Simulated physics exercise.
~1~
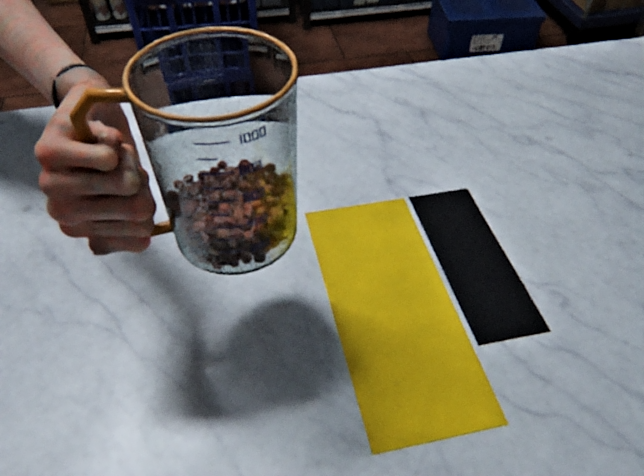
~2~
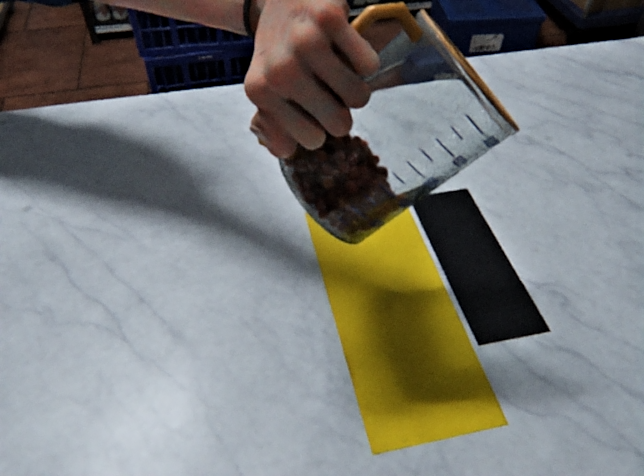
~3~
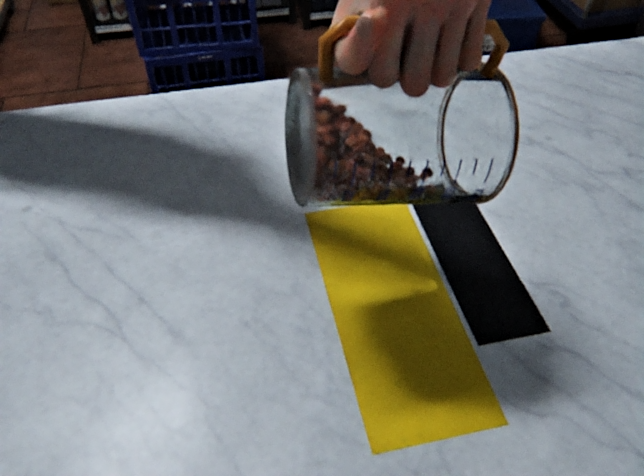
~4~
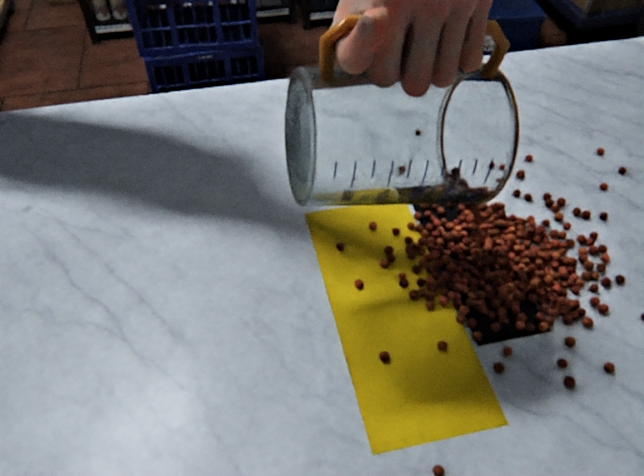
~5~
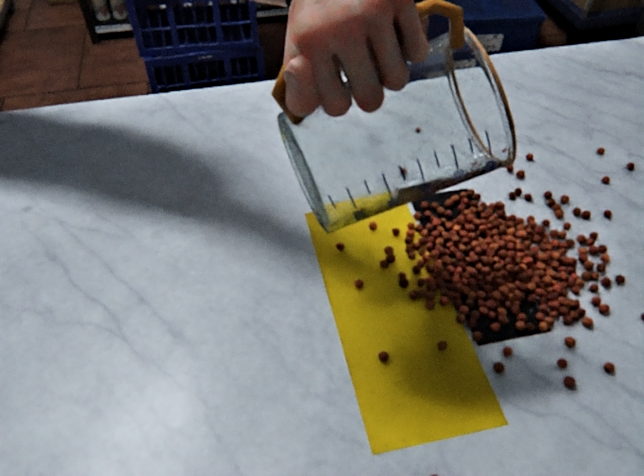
On a marble-patterned table, a hand tipping a clear jug of brown pellets, spilling them over a black mat and the surrounding surface.
